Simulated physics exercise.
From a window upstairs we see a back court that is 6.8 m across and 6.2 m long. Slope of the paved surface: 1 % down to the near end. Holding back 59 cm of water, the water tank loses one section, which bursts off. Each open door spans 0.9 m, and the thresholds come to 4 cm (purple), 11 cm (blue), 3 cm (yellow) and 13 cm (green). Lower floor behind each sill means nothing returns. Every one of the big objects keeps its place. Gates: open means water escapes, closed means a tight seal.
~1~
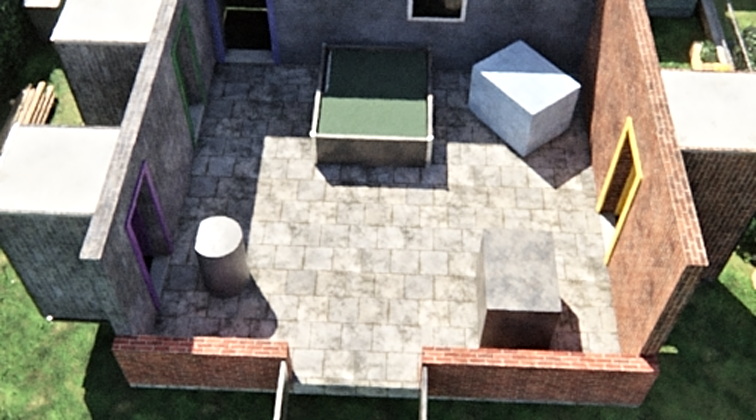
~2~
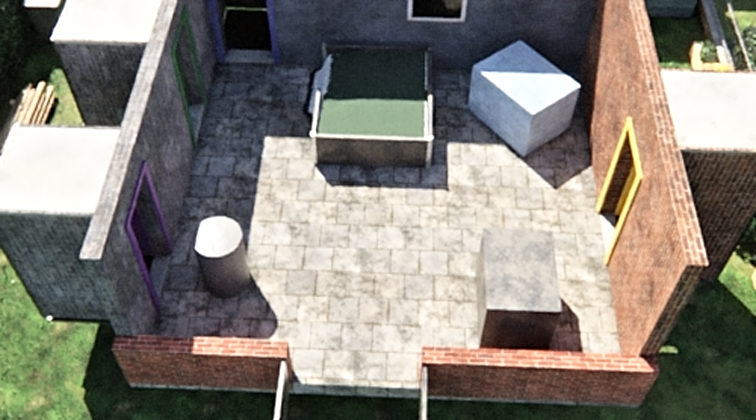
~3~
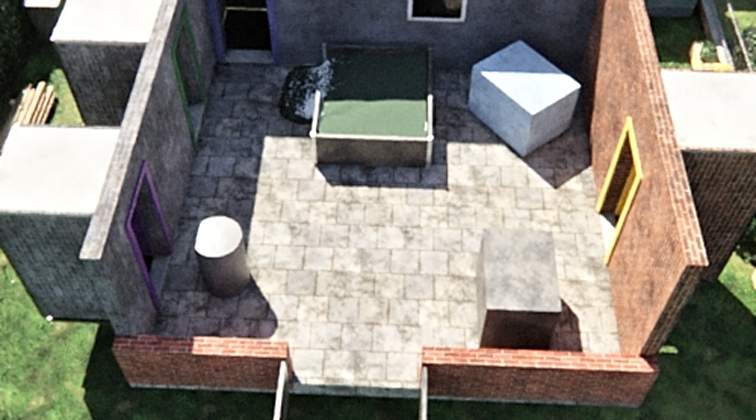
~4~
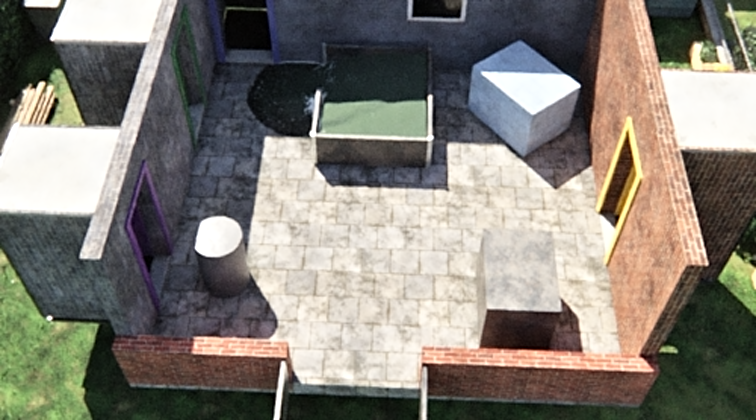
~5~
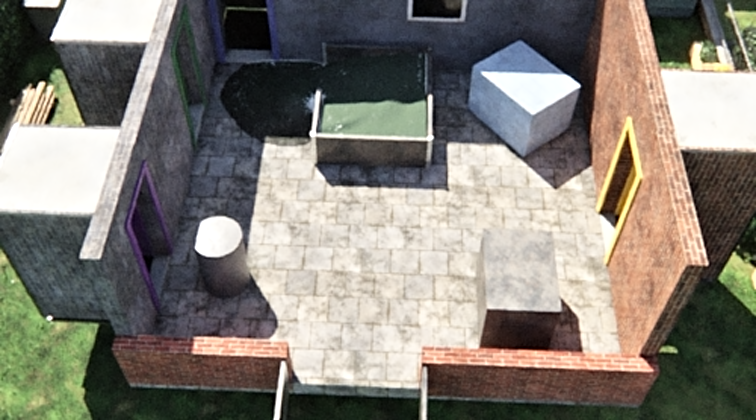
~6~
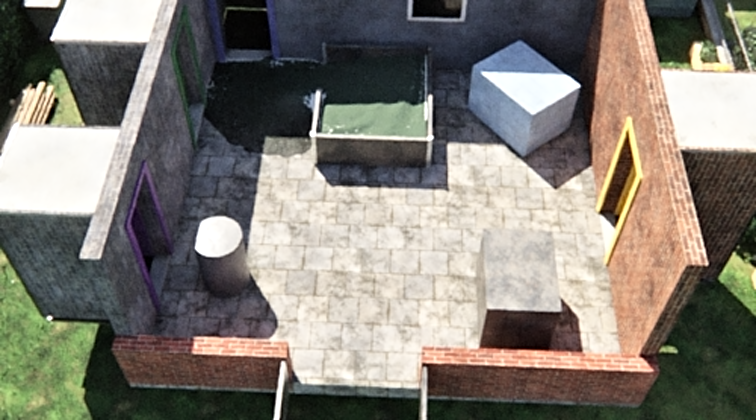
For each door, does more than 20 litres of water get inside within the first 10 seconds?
One by one: Purple door: Beyond the allowance; blue door: Beyond the allowance; yellow door: Within the allowance; green door: Beyond the allowance.
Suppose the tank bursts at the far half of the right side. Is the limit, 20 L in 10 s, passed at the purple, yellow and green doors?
Log - purple: Threshold not reached, yellow: Threshold topped, green: Threshold not reached.
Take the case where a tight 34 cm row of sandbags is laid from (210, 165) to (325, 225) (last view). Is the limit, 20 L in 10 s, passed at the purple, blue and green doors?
Well, the purple one is within bounds, the blue one is more than allowed, and the green one is more than allowed.
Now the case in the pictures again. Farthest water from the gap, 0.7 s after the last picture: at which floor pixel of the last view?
About pixel (190, 177).
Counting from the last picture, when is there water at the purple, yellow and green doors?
Purple 1.6 s, yellow 8.0 s, green 0.1 s.
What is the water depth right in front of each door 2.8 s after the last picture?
Depths: Purple door 6 cm, blue door 23 cm, yellow door 0 cm, green door 18 cm.
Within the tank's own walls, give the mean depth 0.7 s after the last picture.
The average depth is around 42 cm.
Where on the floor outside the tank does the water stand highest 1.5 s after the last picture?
Pixel (222, 79), about.
Then, 0.7 s after the last picture water covers 15 % of the floor and is deepest (48 cm) near (225, 66); purple door not reached, blue door 23 cm at the sill, 5 L in, yellow door not reached, green door 22 cm at the sill, 7 L in.
Then, 1.5 s after the last picture water covers 15 % of the floor and is deepest (40 cm) near (222, 79); purple door not reached, blue door 24 cm at the sill, 56 L in, yellow door not reached, green door 23 cm at the sill, 38 L in.
Then, 2.8 s after the last picture water covers 35 % of the floor and is deepest (34 cm) near (147, 361); purple door 6 cm at the sill, 0 L in, blue door 23 cm at the sill, 144 L in, yellow door not reached, green door 18 cm at the sill, 73 L in.
Then, 5.3 s after the last picture water covers 60 % of the floor and is deepest (18 cm) near (147, 361); purple door 8 cm at the sill, 27 L in, blue door 15 cm at the sill, 215 L in, yellow door not reached, green door 13 cm at the sill, 90 L in.
Then, 9.3 s after the last picture water covers 80 % of the floor and is deepest (12 cm) near (147, 361); purple door 6 cm at the sill, 67 L in, blue door 7 cm at the sill, 225 L in, yellow door 2 cm at the sill, 0 L in, green door 8 cm at the sill, 91 L in.
